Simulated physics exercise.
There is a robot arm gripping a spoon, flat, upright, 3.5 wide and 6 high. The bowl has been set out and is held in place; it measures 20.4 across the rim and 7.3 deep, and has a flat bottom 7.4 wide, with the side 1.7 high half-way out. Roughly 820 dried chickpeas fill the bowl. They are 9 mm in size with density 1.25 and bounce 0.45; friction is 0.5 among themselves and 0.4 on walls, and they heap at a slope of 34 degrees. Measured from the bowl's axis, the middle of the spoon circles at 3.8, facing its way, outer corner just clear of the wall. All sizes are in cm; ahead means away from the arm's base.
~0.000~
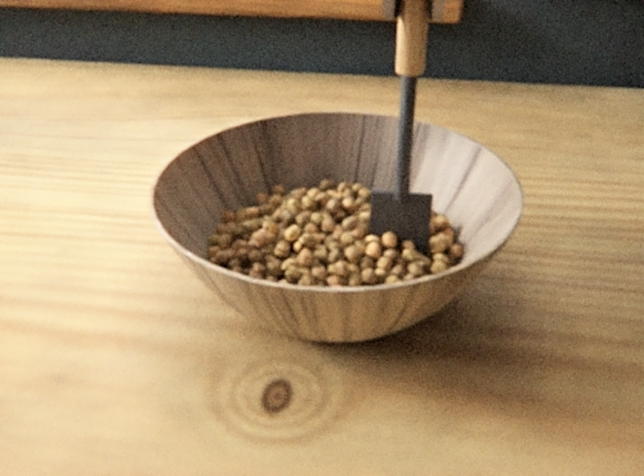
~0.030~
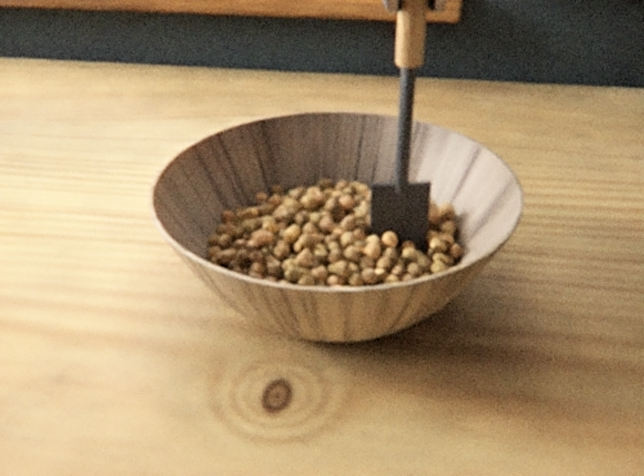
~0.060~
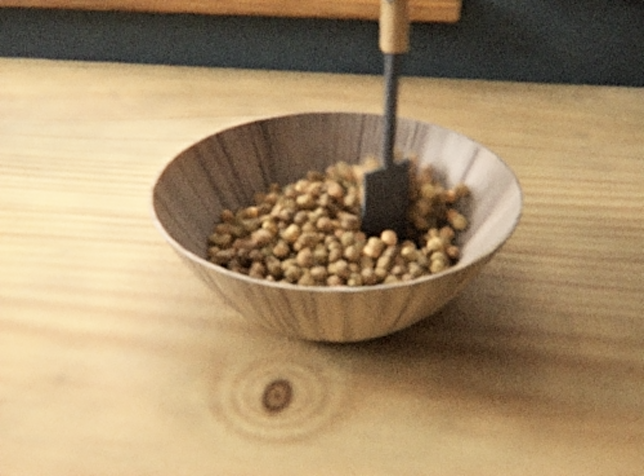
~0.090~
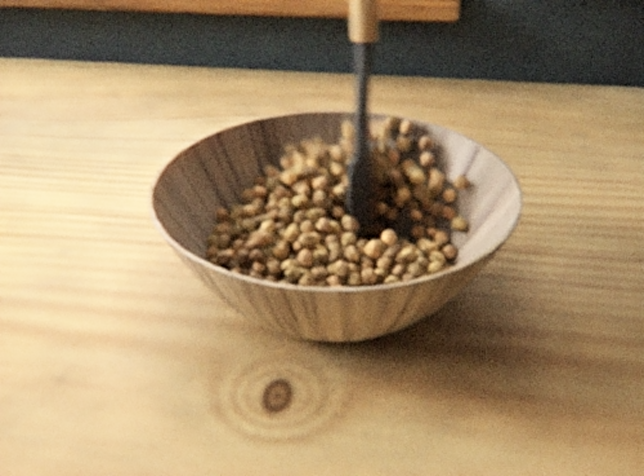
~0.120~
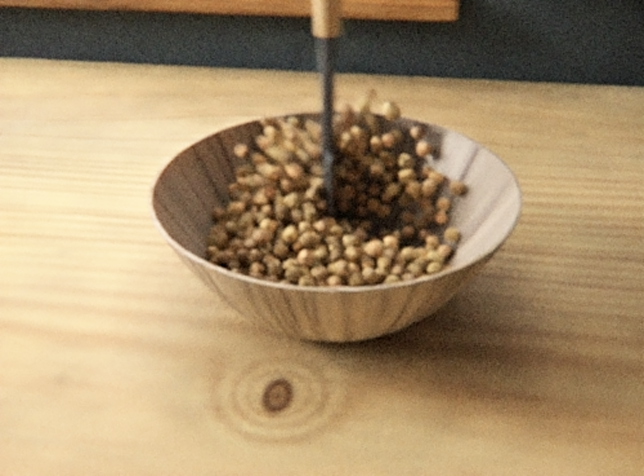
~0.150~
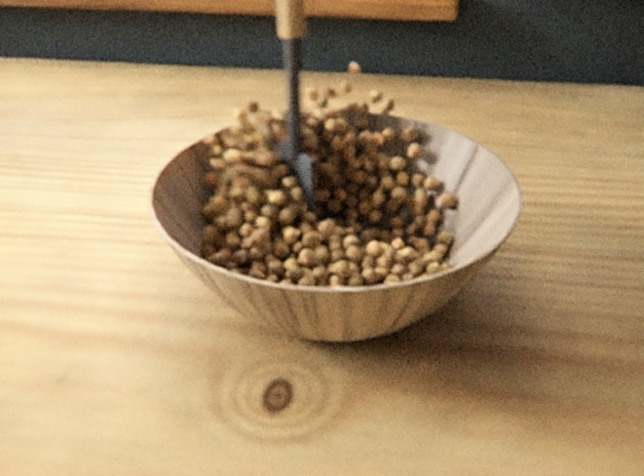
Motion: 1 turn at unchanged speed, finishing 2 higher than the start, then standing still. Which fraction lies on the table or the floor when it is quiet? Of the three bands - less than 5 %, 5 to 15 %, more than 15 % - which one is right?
The right band is 5 to 15 %.
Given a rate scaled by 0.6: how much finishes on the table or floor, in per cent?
Roughly 0 per cent.
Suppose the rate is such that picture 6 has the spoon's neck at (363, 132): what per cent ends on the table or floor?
Some 0 per cent.
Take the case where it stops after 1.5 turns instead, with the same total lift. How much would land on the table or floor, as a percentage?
I'd expect some 10 per cent.
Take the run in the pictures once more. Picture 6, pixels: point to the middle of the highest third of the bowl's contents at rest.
Close to (354, 248).
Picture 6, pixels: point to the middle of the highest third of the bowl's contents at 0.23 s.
Near (232, 231).
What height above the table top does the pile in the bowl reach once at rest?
Around 6.5 cm above the table.
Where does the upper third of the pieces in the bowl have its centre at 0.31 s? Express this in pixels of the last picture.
Somewhere around (323, 266), I think.
After 0.23 s, 217° round, highest piece 12 above the table; 799 in the bowl, 1 on the table or floor, 21 in flight or on the tool.
After 0.31 s, 298° round, highest piece 9 above the table; 774 in the bowl, 19 on the table or floor, 28 in flight or on the tool.
After 0.54 s, 0° round, highest piece 6 above the table; 759 in the bowl, 61 on the table or floor, 1 in flight or on the tool.
After 1.24 s, 0° round, highest piece 6 above the table; 759 in the bowl, 62 on the table or floor.
In the end, 759 in the bowl, 62 on the table or floor. That is 8 % on the table or floor.
